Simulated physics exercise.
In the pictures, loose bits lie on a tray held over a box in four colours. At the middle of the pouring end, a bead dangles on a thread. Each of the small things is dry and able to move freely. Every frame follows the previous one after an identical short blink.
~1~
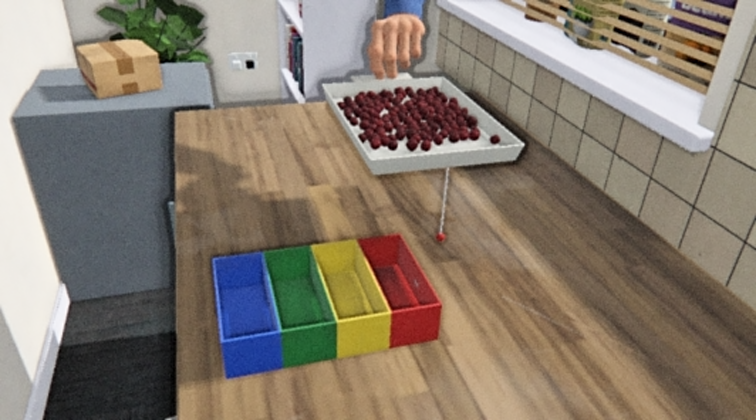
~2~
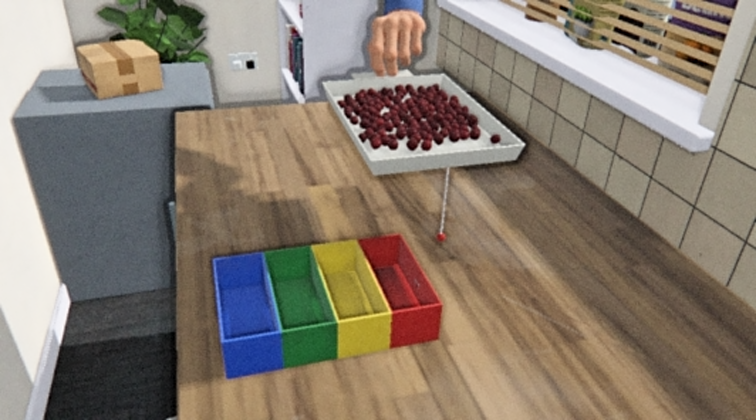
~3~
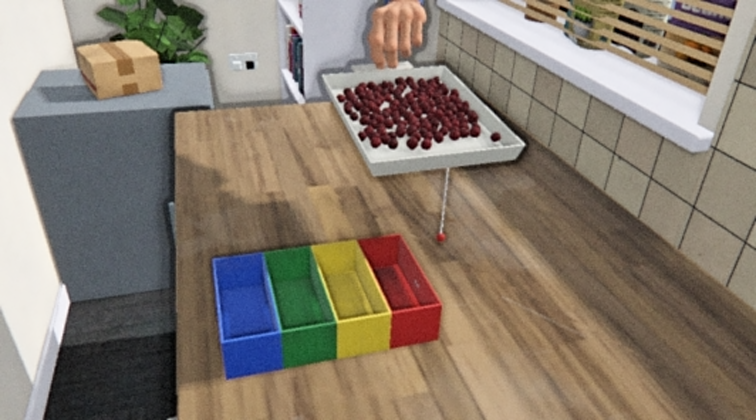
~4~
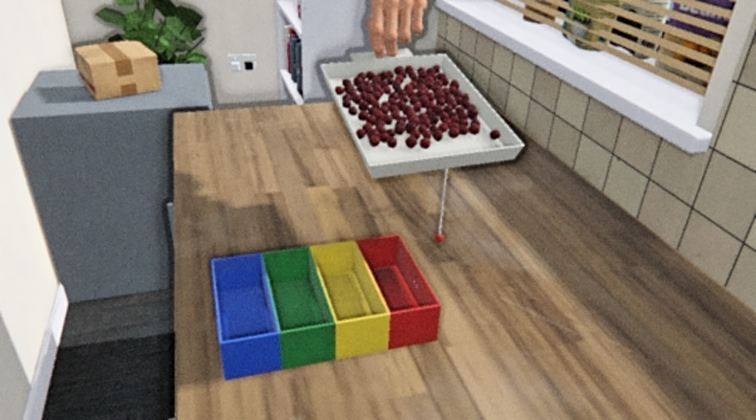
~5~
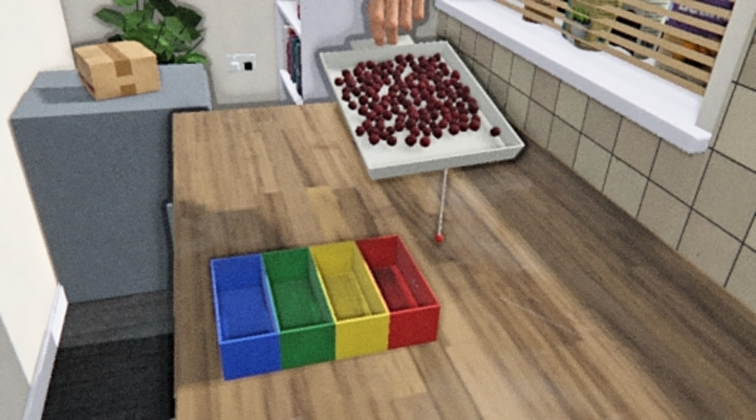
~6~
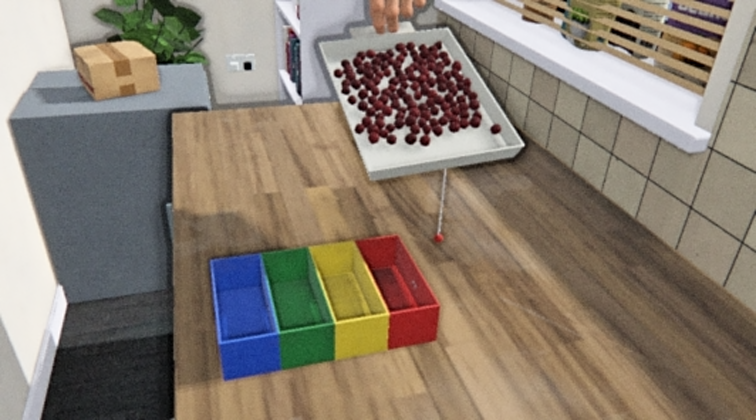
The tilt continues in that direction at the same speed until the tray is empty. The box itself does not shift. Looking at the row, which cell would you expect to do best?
I would expect the red cell to do best.
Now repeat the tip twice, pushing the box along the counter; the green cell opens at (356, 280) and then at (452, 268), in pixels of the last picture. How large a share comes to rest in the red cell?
It would be near 20 per cent first and near 0 per cent second.
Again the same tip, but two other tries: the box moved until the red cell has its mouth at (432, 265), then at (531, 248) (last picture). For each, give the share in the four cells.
You'd get about 80 per cent first and about 70 per cent second.
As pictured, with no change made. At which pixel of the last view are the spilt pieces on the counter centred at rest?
The centre sits near (481, 331).
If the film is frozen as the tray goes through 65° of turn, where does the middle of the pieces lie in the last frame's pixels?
Somewhere near pixel (429, 118).
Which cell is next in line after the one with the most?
Number two is yellow.
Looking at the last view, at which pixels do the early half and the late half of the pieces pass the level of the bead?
Near (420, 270) and later near (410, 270).
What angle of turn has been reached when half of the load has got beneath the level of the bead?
Roughly 110 degrees of turn.
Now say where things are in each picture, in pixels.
Corners of the pouring end (375, 157) and (517, 143), level; middle of the load (414, 114), dried cherries; bead on its thread (440, 237); blue cell (253, 351); green cell (310, 341); yellow cell (364, 332); red cell (415, 323), in the first picture.
Corners of the pouring end (375, 158) and (518, 143), level; middle of the load (414, 112), in the second picture.
Corners of the pouring end (375, 159) and (518, 143), tipped barely, lowest at the left corner; middle of the load (415, 108), in the third picture.
Corners of the pouring end (373, 162) and (517, 143), tipped a little, lowest at the left corner; middle of the load (414, 101), in the fourth picture.
Corners of the pouring end (373, 165) and (517, 143), tipped a little, lowest at the left corner; middle of the load (414, 94), in the fifth picture.
Corners of the pouring end (372, 167) and (517, 143), tipped clearly, lowest at the left corner; middle of the load (415, 87); blue cell (251, 353); green cell (308, 343); yellow cell (362, 333); red cell (413, 324), in the sixth picture.
Just after the last frame, tray tipped steeply; every one on the tray.
A moment on, tray tipped past a quarter turn; roughly half on the tray; about a tenth in the red cell; about a tenth in the yellow cell; just a few in the green cell; roughly a third falling or outside the box.
Further on, tray tipped past a quarter turn; roughly a third in the red cell; roughly a quarter in the yellow cell; just a few in the green cell; roughly half falling or outside the box.
When it is over, tray tipped past a quarter turn; roughly a third in the red cell; roughly a quarter in the yellow cell; just a few in the green cell; not one in the blue cell; roughly half outside the box.
